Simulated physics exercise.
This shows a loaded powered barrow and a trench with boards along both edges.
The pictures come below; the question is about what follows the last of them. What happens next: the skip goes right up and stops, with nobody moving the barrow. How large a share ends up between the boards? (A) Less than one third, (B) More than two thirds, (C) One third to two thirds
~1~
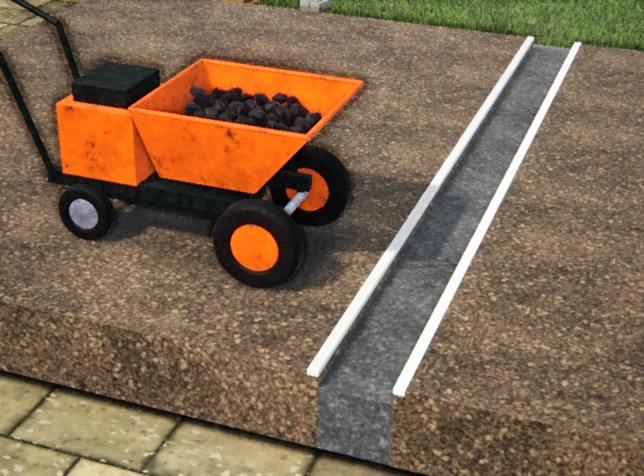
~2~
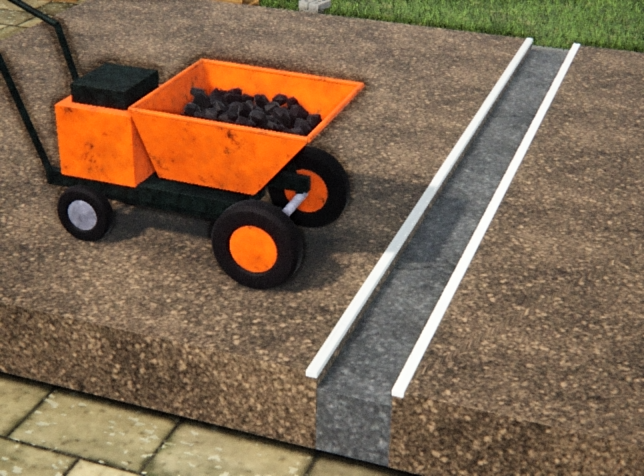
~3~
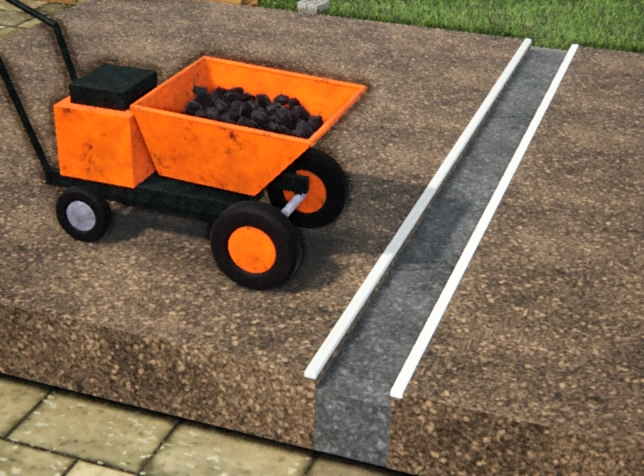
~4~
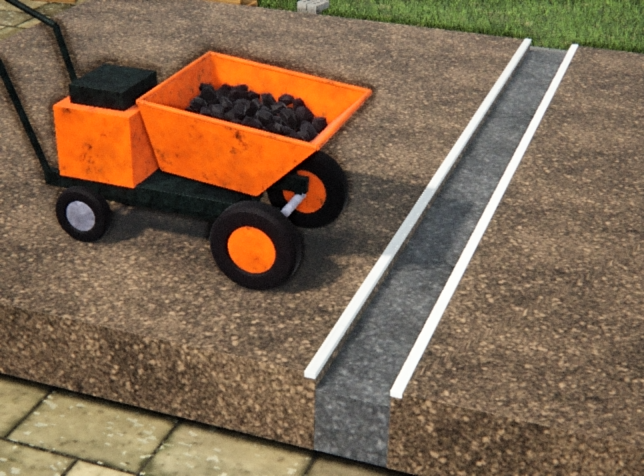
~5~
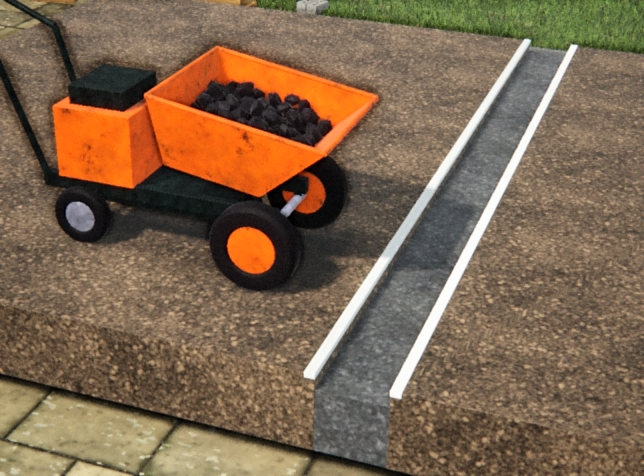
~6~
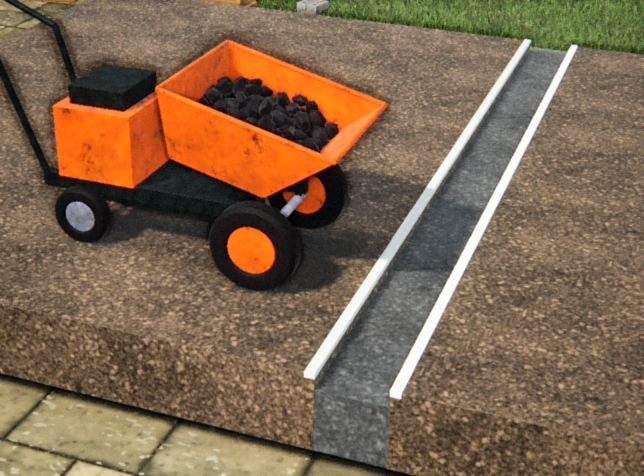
One third to two thirds (C).
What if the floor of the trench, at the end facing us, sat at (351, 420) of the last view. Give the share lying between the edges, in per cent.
The share comes to around 80 percent.
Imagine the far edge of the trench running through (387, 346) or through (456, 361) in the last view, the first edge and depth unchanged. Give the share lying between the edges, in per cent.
You'd get 20 % in the first case and 80 % in the second.
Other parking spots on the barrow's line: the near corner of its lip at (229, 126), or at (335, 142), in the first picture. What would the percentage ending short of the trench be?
In turn 30 and 0 in a hundred.
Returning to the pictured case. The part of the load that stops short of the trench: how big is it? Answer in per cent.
I'd put it at around 0 percent.
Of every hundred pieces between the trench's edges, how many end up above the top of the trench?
Estimate: Near 45 in a hundred.
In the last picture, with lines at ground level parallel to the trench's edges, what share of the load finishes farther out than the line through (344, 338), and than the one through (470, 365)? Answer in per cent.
Roughly 80 and 10 percent.
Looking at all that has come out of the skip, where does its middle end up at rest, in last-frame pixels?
Roughly at pixel (437, 279).
Shortly afterwards, skip tipped steeply; the whole lot in the skip.
Next, skip tipped right over; the bulk in the skip; a little in or heaped over the trench; only a few beyond it; only a few falling.
Some moments later, skip tipped right over; near a quarter in the skip; near half in or heaped over the trench; near a quarter beyond it.
In the end, skip tipped right over; near a quarter in the skip; near half in or heaped over the trench; near a third beyond it.
